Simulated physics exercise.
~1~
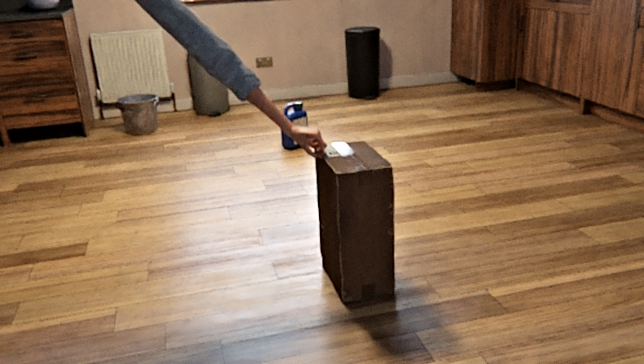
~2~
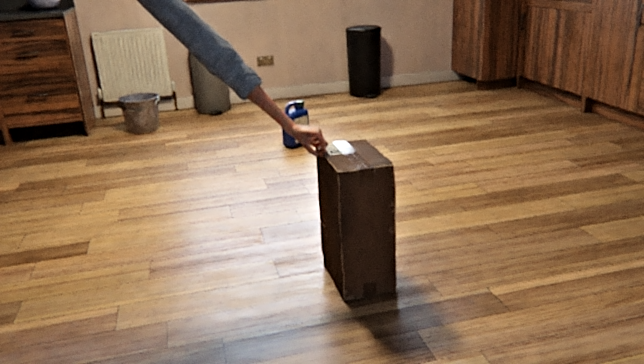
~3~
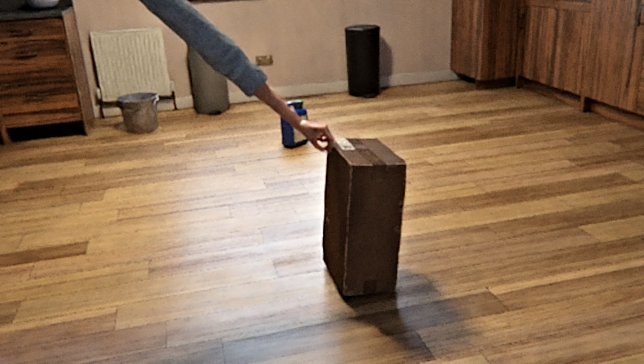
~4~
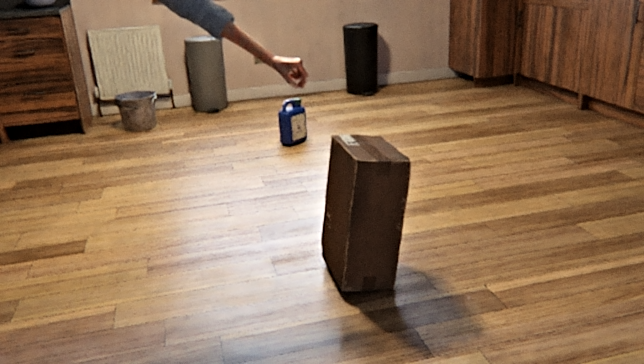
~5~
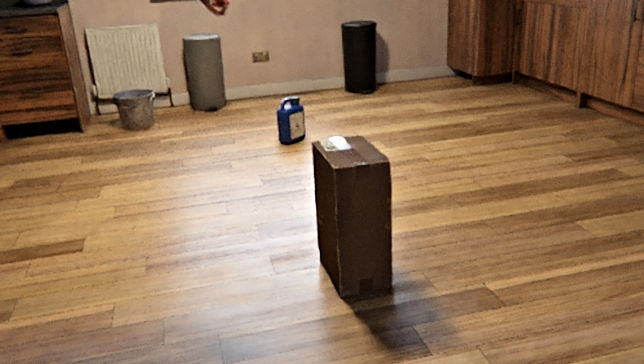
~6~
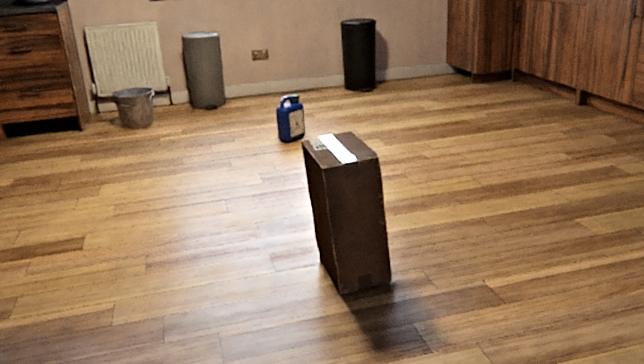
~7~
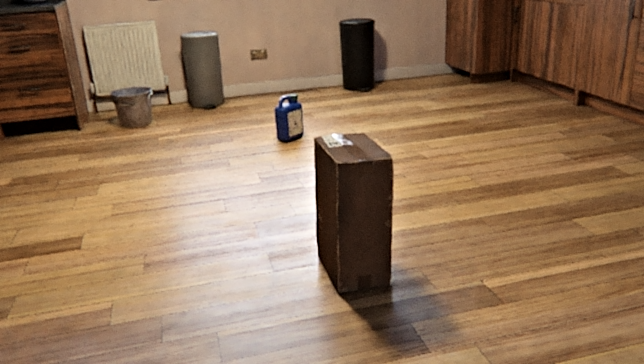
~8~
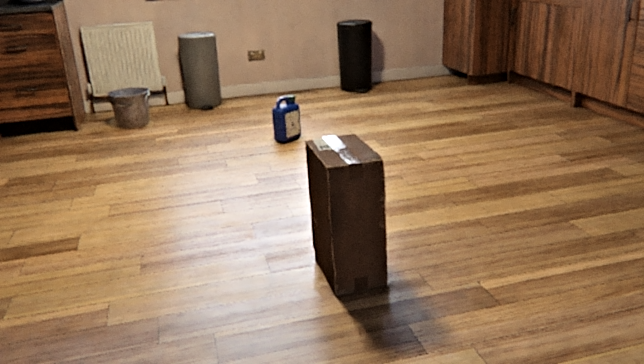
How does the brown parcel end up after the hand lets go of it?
It rocks from side to side and ends standing upright on the wooden floor.
